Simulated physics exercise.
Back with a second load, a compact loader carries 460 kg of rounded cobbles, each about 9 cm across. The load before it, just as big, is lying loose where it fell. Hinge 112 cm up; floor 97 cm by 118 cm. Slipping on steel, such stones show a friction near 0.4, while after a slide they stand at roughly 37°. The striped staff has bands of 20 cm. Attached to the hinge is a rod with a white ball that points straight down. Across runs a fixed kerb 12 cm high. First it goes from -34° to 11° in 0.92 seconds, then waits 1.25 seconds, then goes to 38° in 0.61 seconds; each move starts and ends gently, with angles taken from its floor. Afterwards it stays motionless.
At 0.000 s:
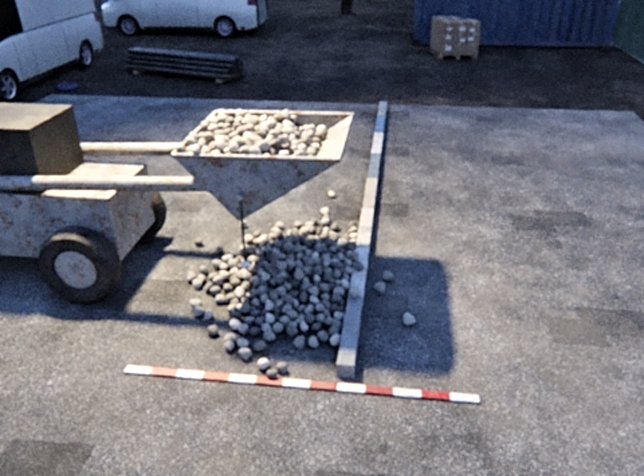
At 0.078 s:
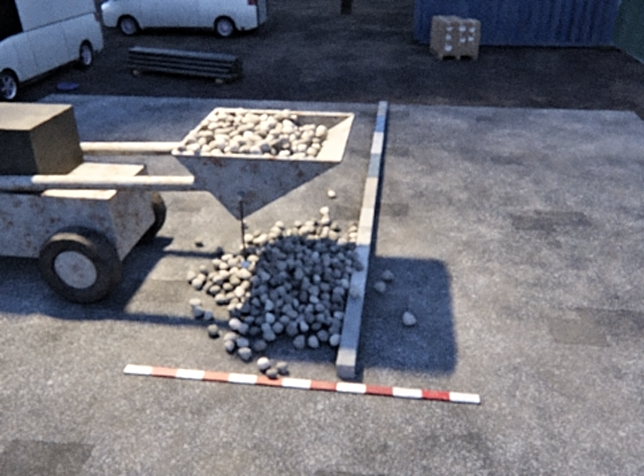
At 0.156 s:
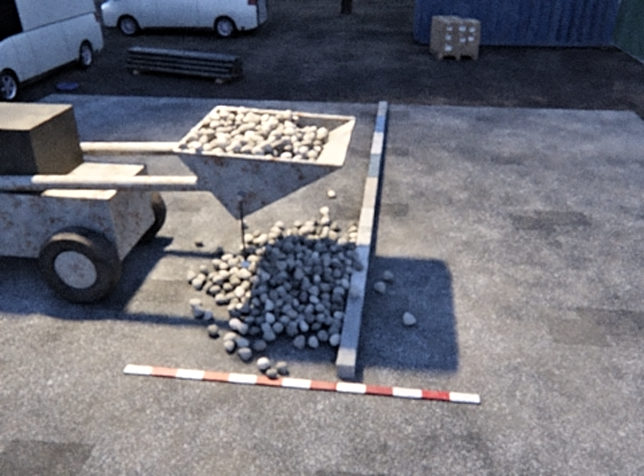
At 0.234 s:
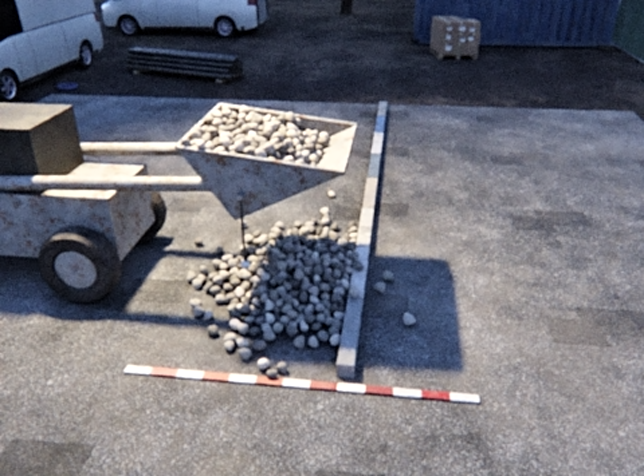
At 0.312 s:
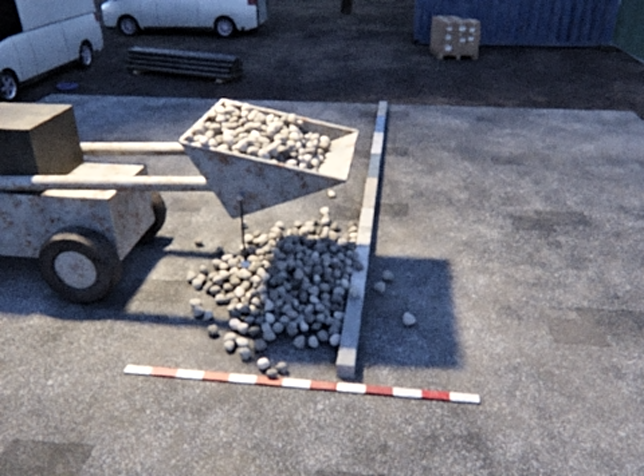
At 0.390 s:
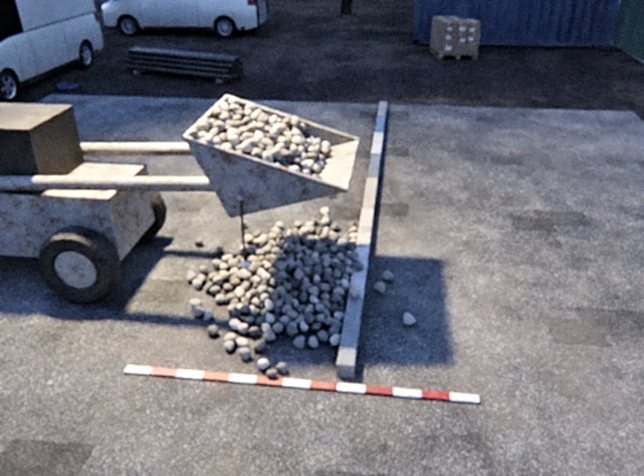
In a paved yard with parked vans behind, a loader's raised bucket of rounded stones, above a loose pile beside a kerb and a red-and-white staff, gradually tilts forward, its right lip lowering while the stones shift slightly inside.
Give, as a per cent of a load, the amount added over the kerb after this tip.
Close to 58 parts in a hundred.
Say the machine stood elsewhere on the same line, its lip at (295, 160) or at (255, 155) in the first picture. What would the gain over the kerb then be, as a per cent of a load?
The first would add around 20 per cent, the second around 0 per cent.
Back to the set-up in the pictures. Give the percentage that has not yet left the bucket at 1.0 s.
Some 100 %, roughly, is held.
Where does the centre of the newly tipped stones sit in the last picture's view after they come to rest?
The middle lies near (372, 272) in the last picture.
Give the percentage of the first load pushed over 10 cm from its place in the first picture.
Roughly 0 percent.
After 0.7 s the floor is at 4°; in per cent of one load, 100 in the bucket, 99 on this side of the kerb, 1 over the kerb; the foremost stones are at (367, 278).
After 1.0 s the floor is at 11°; in per cent of one load, 100 in the bucket, 100 on this side of the kerb, 1 over the kerb; the foremost stones are at (368, 273).
After 3.2 s the floor is at 38°; in per cent of one load, 10 in the bucket, 143 on this side of the kerb, 47 over the kerb; the foremost stones are at (458, 278).
After 5.9 s the floor is at 38°; in per cent of one load, 0 in the bucket, 141 on this side of the kerb, 59 over the kerb; the foremost stones are at (463, 287). Net gain over the kerb, 58.
